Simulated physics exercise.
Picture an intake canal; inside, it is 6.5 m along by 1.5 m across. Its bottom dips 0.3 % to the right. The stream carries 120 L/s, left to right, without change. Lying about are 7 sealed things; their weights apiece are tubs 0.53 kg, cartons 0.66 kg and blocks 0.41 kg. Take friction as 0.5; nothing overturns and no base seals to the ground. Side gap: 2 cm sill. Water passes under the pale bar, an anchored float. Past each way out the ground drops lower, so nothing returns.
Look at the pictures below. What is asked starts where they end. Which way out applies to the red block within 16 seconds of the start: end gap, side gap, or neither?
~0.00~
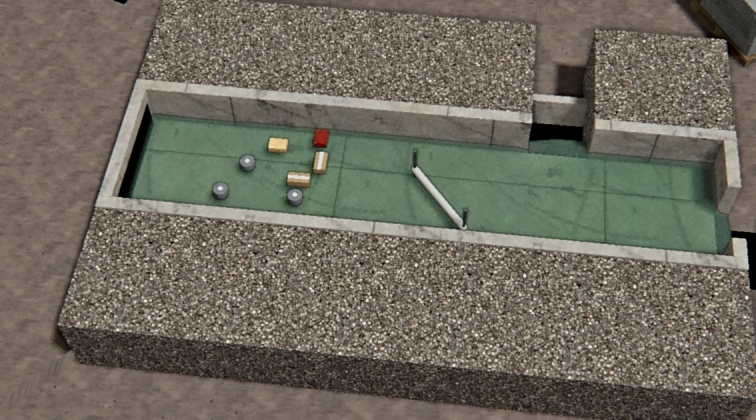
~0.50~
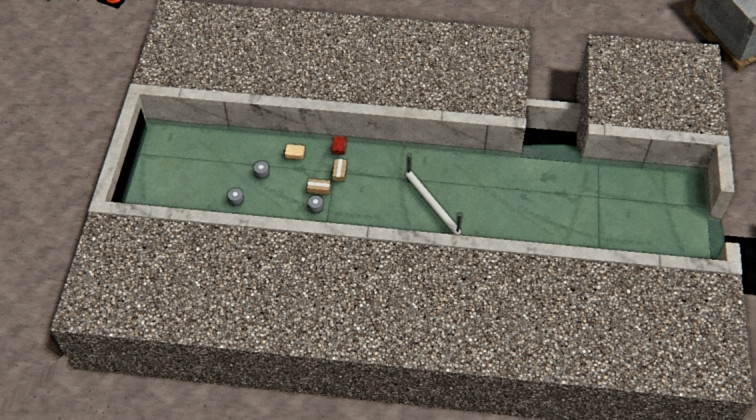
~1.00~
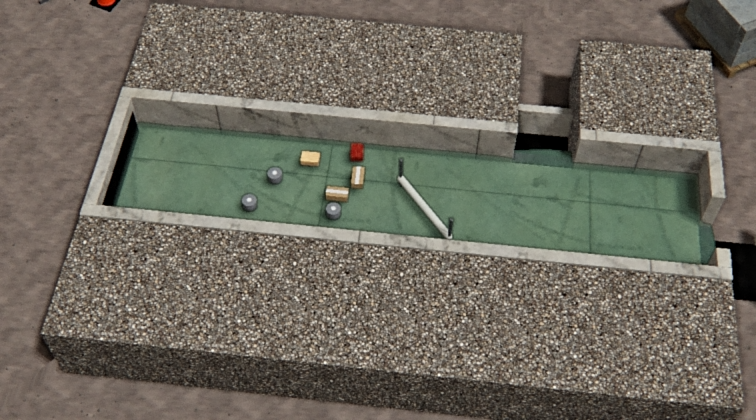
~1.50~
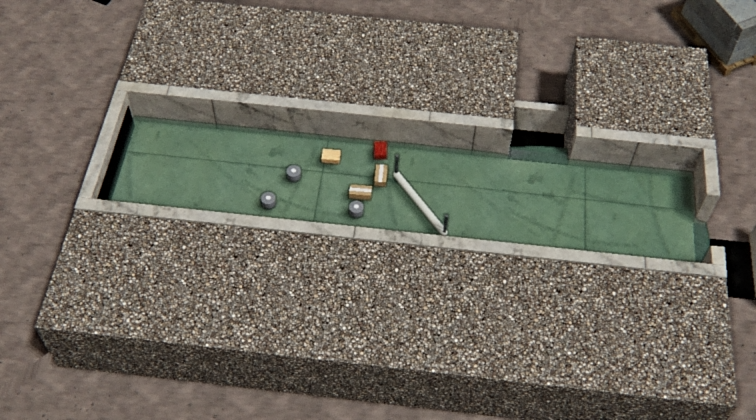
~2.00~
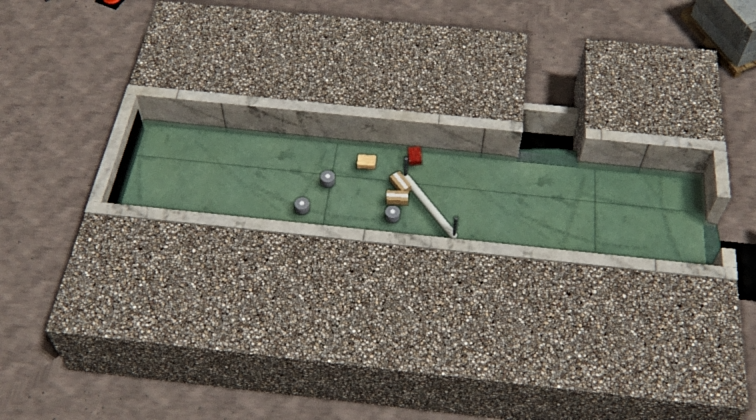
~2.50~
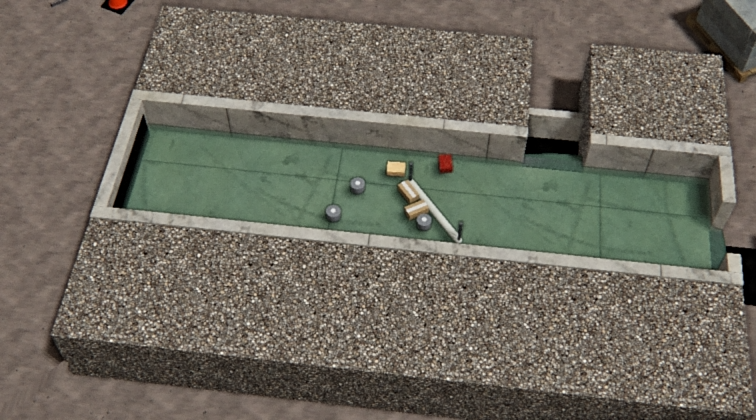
Side gap.
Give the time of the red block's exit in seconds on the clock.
Close to 4.5 s, I'd say.
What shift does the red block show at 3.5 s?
Some 200 cm from the start.
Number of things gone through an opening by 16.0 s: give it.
By my count, 5.
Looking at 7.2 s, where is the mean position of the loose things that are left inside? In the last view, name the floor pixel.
Near (481, 253).
After 3.5 s the red block is near (500, 167), 2.1 m from its start, afloat; 0 of 7 are out; 7 afloat.
After 7.2 s the red block has gone out by the side gap; 2 of 7 are out; 5 afloat.
After 12.0 s the red block has gone out by the side gap; 3 of 7 are out; 4 afloat.
After 16.0 s the red block has gone out by the side gap; 5 of 7 are out; 2 afloat.
